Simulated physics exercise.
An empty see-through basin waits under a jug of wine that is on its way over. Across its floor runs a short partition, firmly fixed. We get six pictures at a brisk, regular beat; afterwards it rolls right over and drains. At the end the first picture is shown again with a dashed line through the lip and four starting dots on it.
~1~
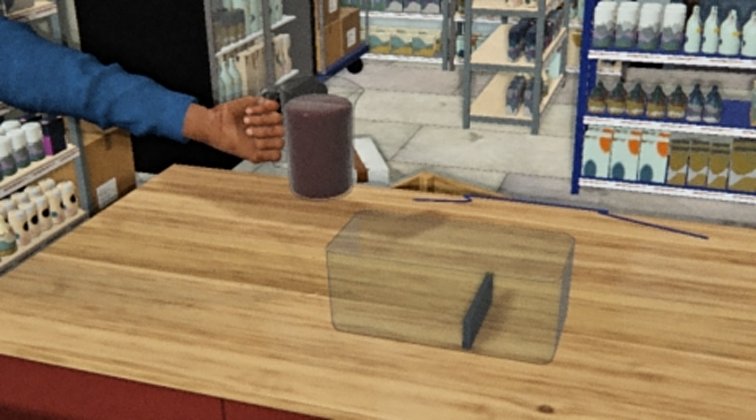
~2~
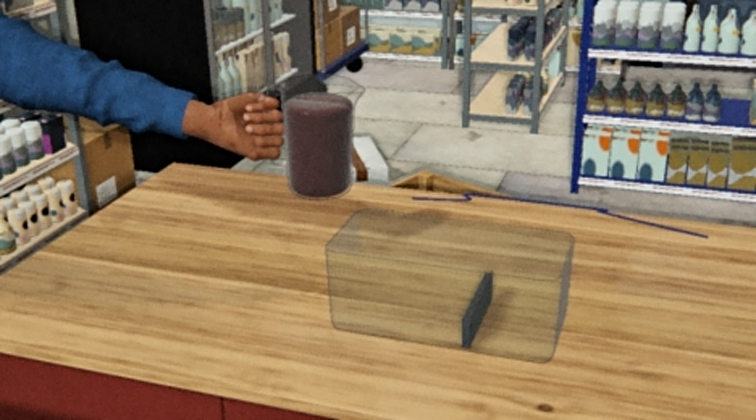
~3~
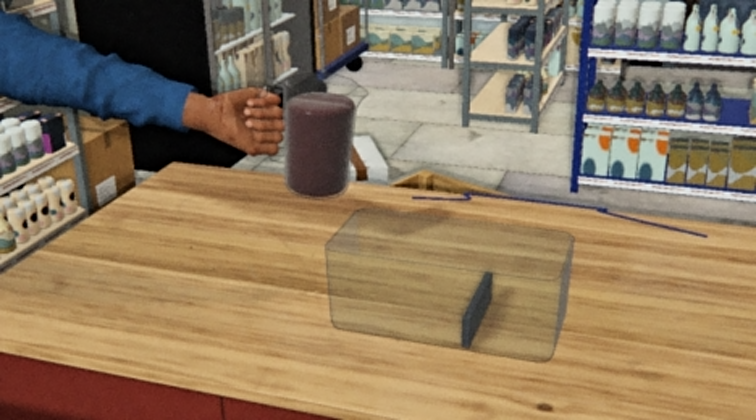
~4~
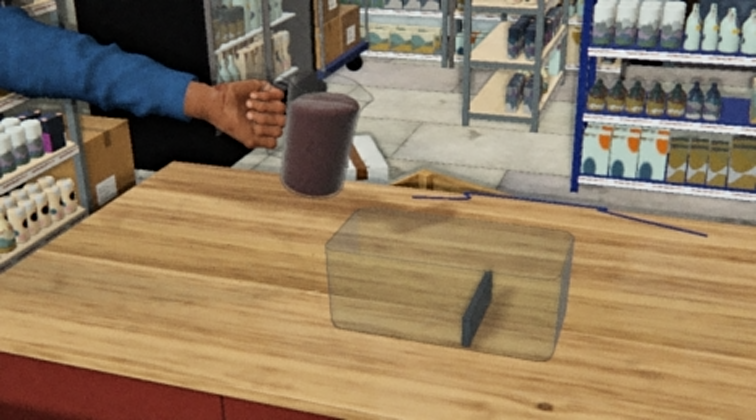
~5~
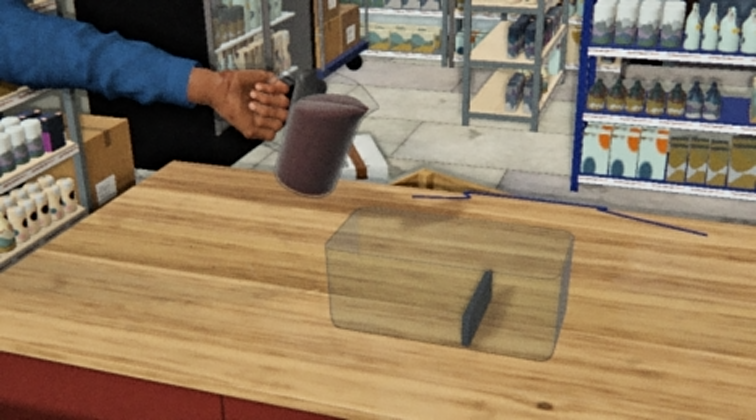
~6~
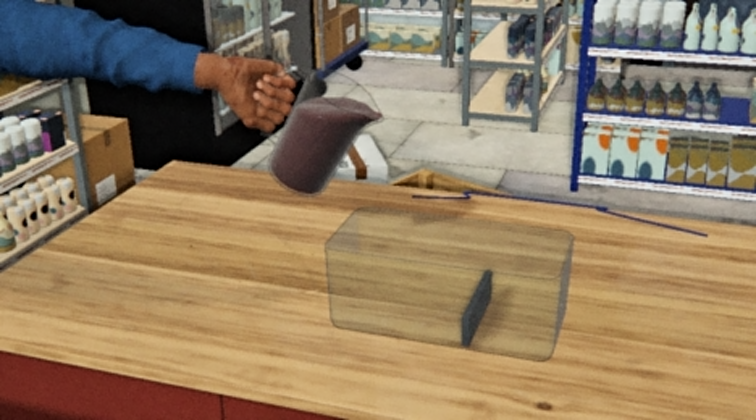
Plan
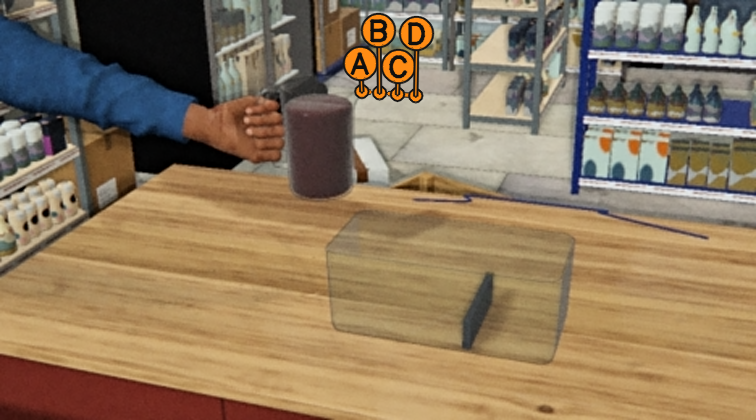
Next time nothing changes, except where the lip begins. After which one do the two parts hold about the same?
It is D.
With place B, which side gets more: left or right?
The left one.
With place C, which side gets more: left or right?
The left side.
On the marked copy, A at (361, 91); B at (379, 92); C at (397, 94); D at (415, 95).
If A is chosen, about 95 % ends left of the wall and 4 % right of it.
If B is chosen, about 93 % ends left of the wall and 4 % right of it.
If C is chosen, about 89 % ends left of the wall and 7 % right of it; 4 % is lost outside.
If D is chosen, about 50 % ends left of the wall and 50 % right of it.
